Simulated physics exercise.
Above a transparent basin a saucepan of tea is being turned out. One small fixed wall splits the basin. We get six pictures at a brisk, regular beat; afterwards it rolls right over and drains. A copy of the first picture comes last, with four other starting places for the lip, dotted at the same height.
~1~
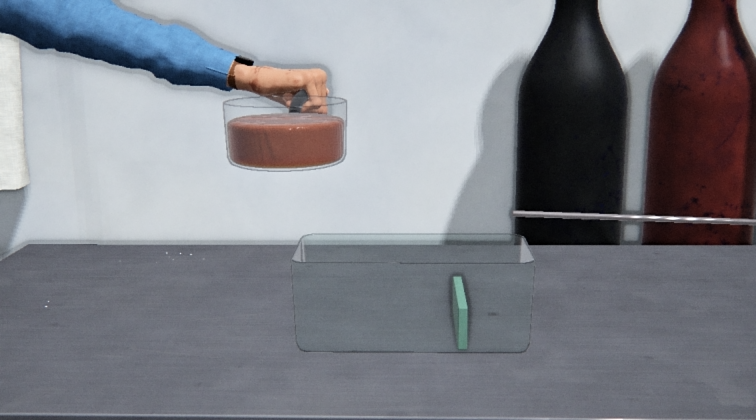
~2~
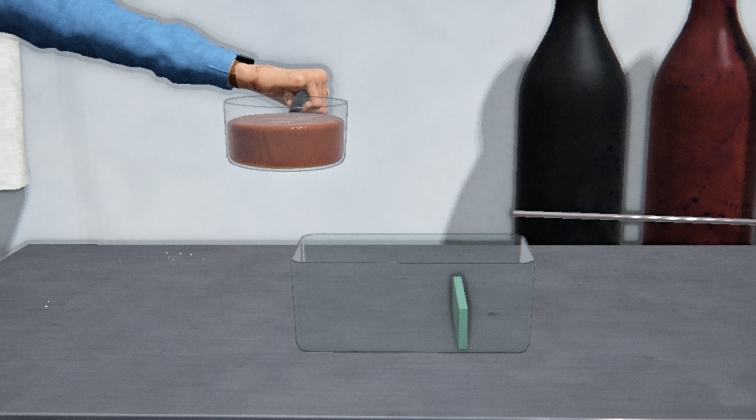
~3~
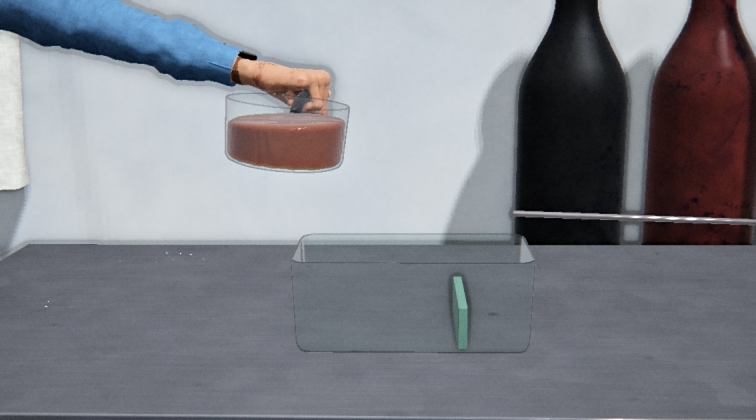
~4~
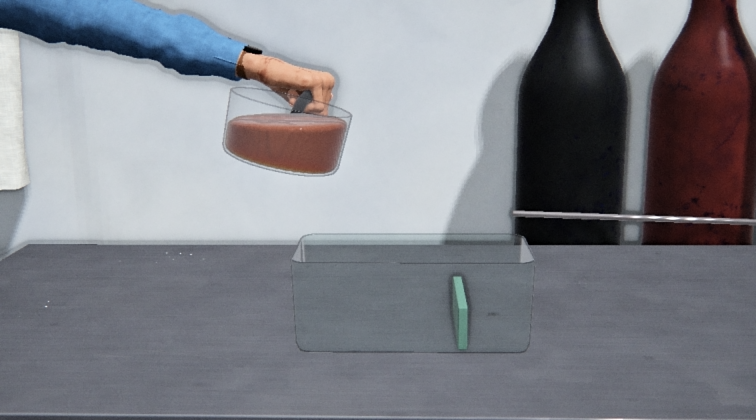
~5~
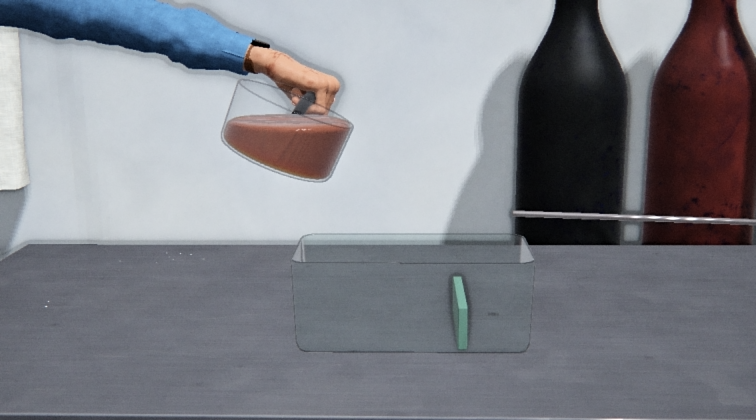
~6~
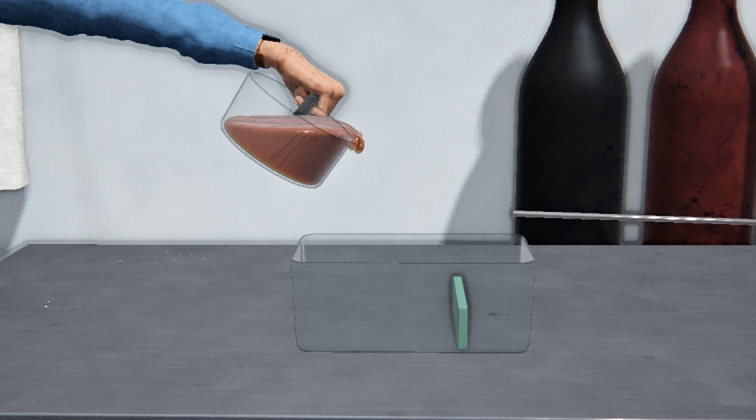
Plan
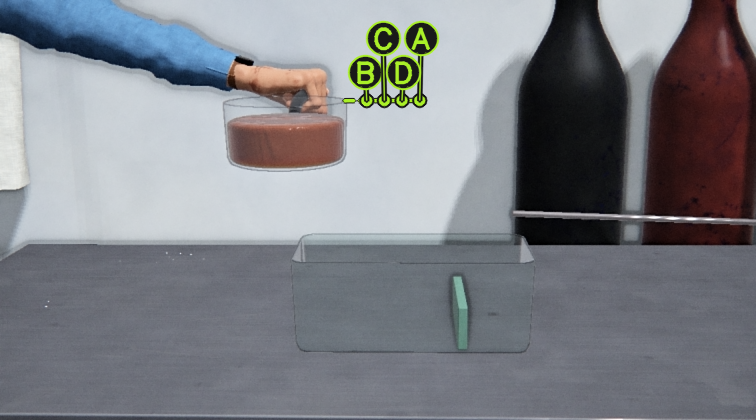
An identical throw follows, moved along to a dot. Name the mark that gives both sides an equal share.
A beats the others.
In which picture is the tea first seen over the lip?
In picture 6.
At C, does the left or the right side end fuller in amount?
More ends on the left.
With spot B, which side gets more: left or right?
More ends on the left.
On the marked copy, A at (419, 100); B at (366, 100); C at (384, 100); D at (402, 100).
With A, about 47 % ends left of the wall and 53 % right of it.
With B, about 96 % ends left of the wall and 3 % right of it.
With C, about 89 % ends left of the wall and 8 % right of it; 3 % is lost outside.
With D, about 65 % ends left of the wall and 33 % right of it.
